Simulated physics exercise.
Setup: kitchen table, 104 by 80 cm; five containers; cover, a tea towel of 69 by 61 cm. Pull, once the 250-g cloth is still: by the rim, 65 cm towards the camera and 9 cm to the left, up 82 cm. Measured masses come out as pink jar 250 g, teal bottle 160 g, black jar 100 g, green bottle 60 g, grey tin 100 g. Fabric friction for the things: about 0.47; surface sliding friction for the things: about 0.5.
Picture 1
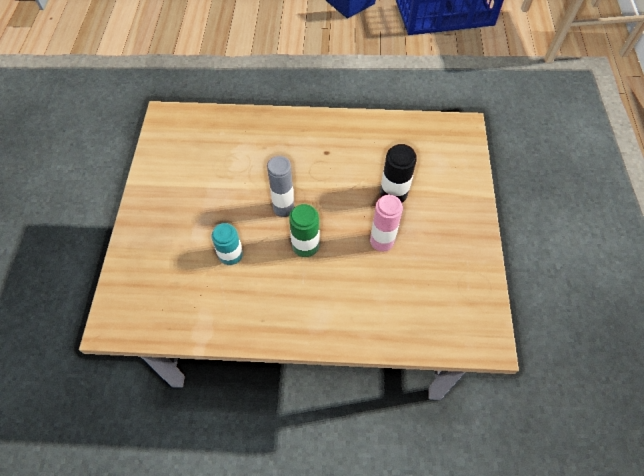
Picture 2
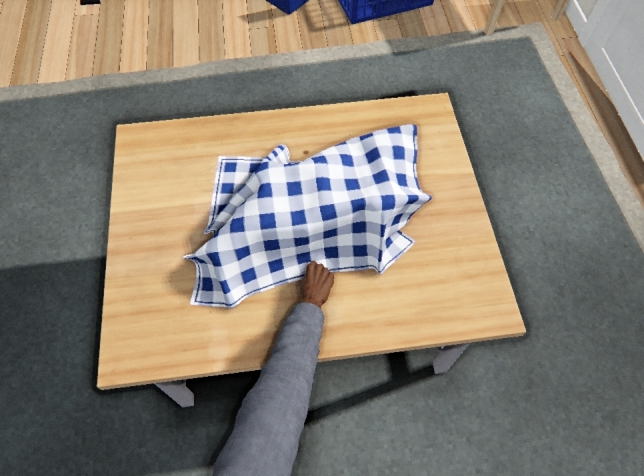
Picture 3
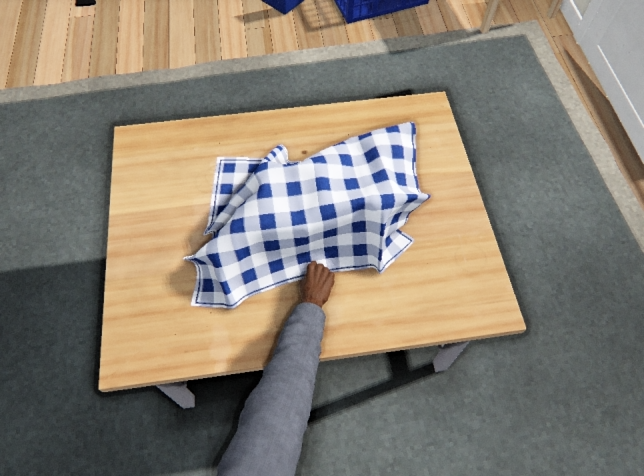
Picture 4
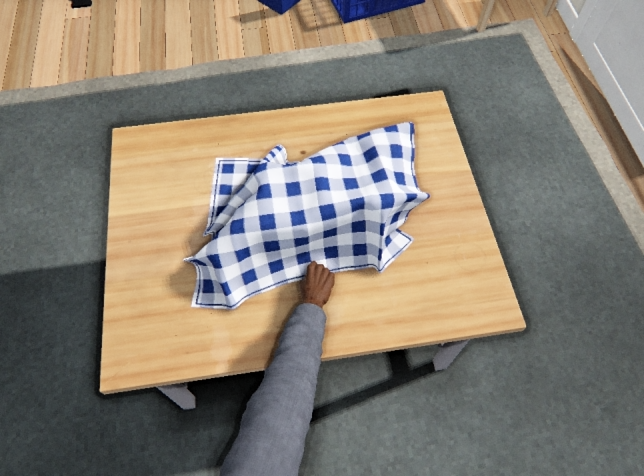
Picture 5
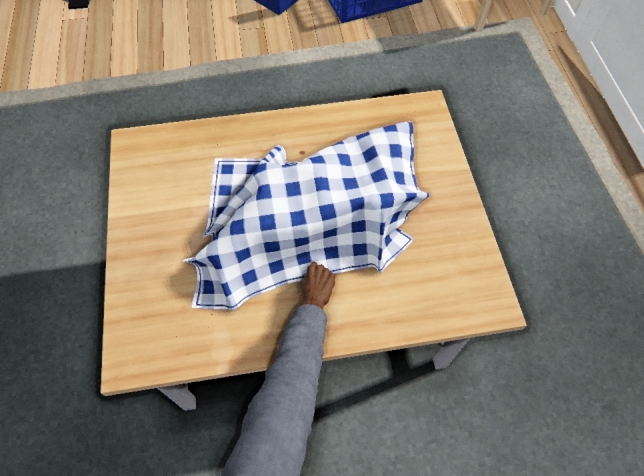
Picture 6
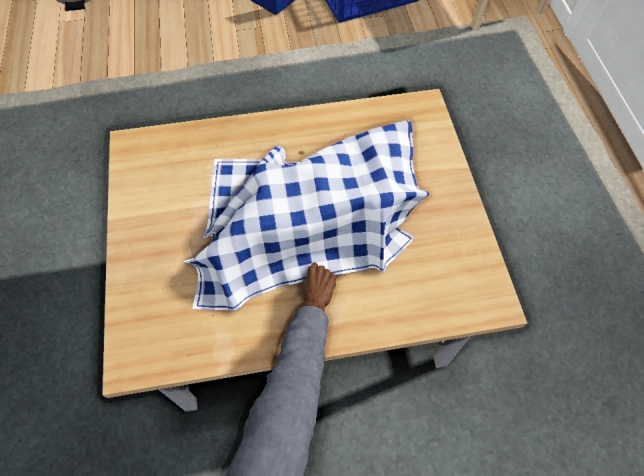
A blue-and-white checked cloth lies crumpled over the middle of a light wooden table on a grey rug, seen from above, with wooden floor beyond. At first the table is uncovered, with a teal bottle at left, a grey tin and green bottle near the middle, and black and pink jars at right. Then a grey-sleeved arm grips the cloth's near edge, barely moving, while the camera, its view now turned, drifts very slightly.
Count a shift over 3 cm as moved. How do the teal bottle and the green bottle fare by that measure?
My prediction: Teal bottle: Relocated, green bottle: Relocated.
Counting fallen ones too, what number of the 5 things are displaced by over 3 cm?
The number is 5.
Next, middle of the tea towel at (293, 193); grey tin 2 cm off its start, black jar 2 cm off its start.
Then, middle of the tea towel at (324, 316); teal bottle on its side, 12 cm off its start, green bottle on its side, 12 cm off its start, black jar on its side, 16 cm off its start.
After that, middle of the tea towel at a place out of view; teal bottle over the edge, green bottle on its side, 13 cm off its start at (323, 280), black jar on its side, 26 cm off its start at (457, 219).
Later, middle of the tea towel at a place out of view; teal bottle over the edge, green bottle on its side, 13 cm off its start, black jar on its side, 35 cm off its start.
At the end, middle of the tea towel at a place out of view; teal bottle over the edge, green bottle on its side, 13 cm off its start at (323, 280), black jar over the edge, grey tin on its side, 15 cm off its start at (299, 251).
